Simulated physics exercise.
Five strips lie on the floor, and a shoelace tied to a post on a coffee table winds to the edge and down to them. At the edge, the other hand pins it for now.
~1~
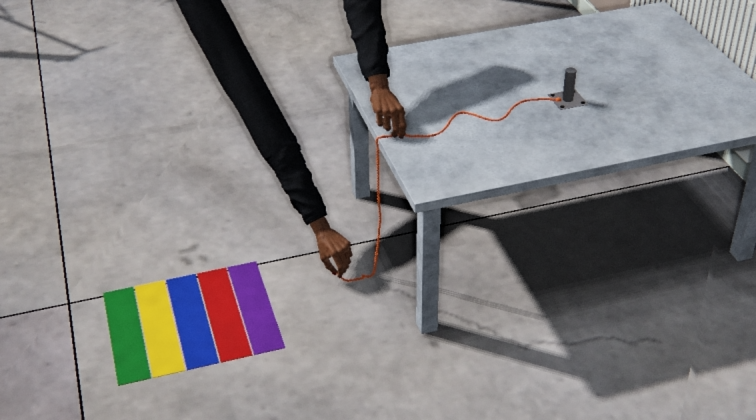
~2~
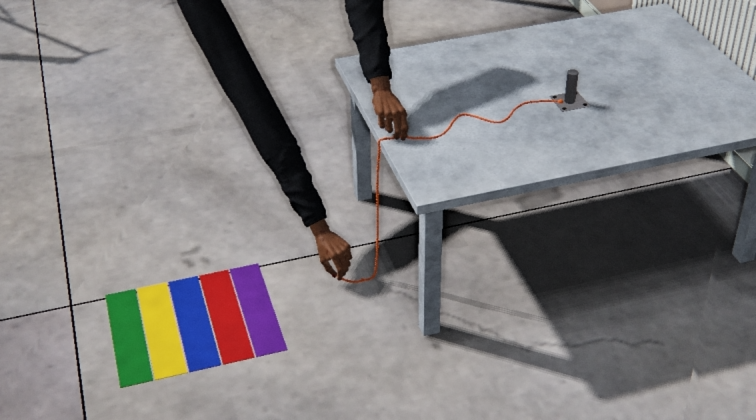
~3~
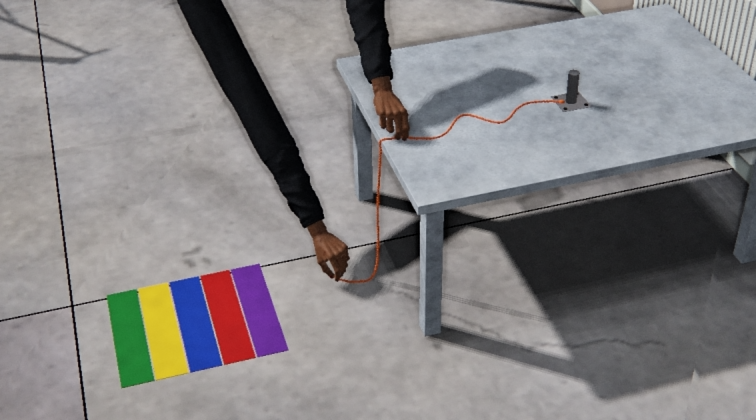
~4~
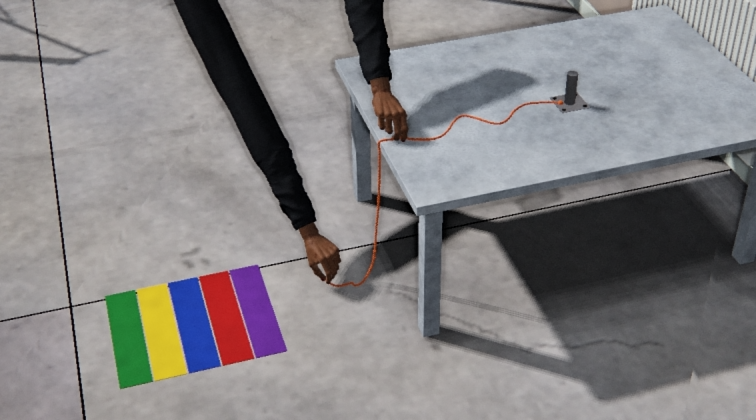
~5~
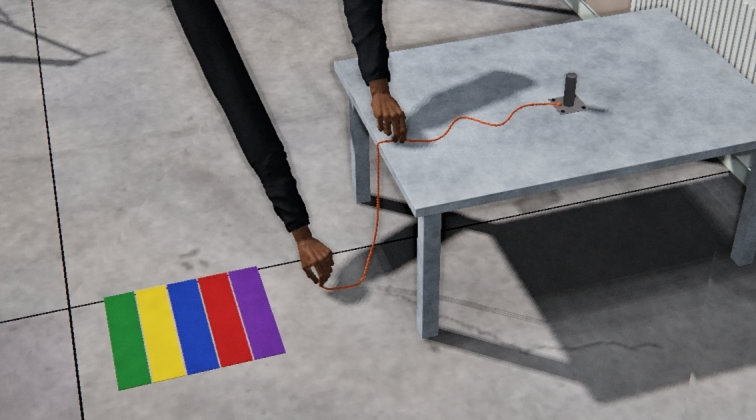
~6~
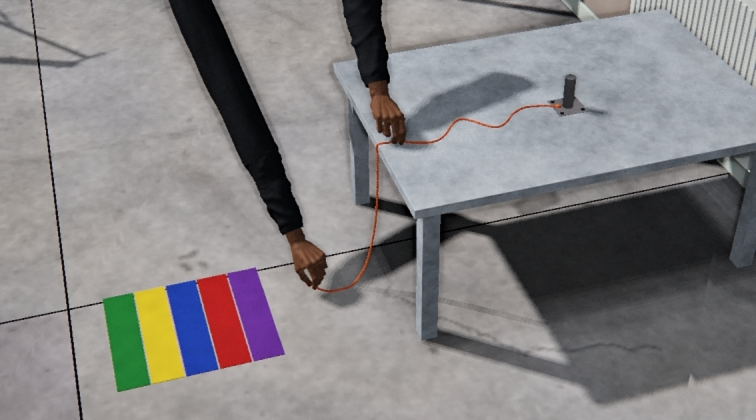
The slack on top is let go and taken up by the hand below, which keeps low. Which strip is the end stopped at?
Stopped at blue.
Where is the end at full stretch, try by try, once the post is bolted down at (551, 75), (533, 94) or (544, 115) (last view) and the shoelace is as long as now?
(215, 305), (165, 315) and (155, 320).
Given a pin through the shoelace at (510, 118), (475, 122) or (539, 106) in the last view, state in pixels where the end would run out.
Taking them in turn, I'd expect around (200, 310), (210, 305) and finally (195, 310).
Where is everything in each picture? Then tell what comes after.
In the first frame, end (338, 274); purple (265, 335); red (232, 342); blue (199, 349); yellow (165, 357); green (131, 364).
In the second frame, end (337, 277); shoelace through (530, 102) (482, 119) (433, 138) (379, 156) (378, 213) (376, 268).
In the third frame, end (335, 278).
In the fourth frame, end (326, 280); shoelace through (530, 103) (482, 120) (433, 139) (379, 157) (378, 214) (370, 270).
In the fifth frame, end (319, 283).
In the sixth frame, end (312, 286); shoelace through (528, 107) (480, 124) (431, 142) (377, 160) (376, 217) (361, 274).
Soon after, end near (248, 299); over purple.
After that, end near (212, 307); over red.
At the stop, end near (190, 312); over blue. The blue one.
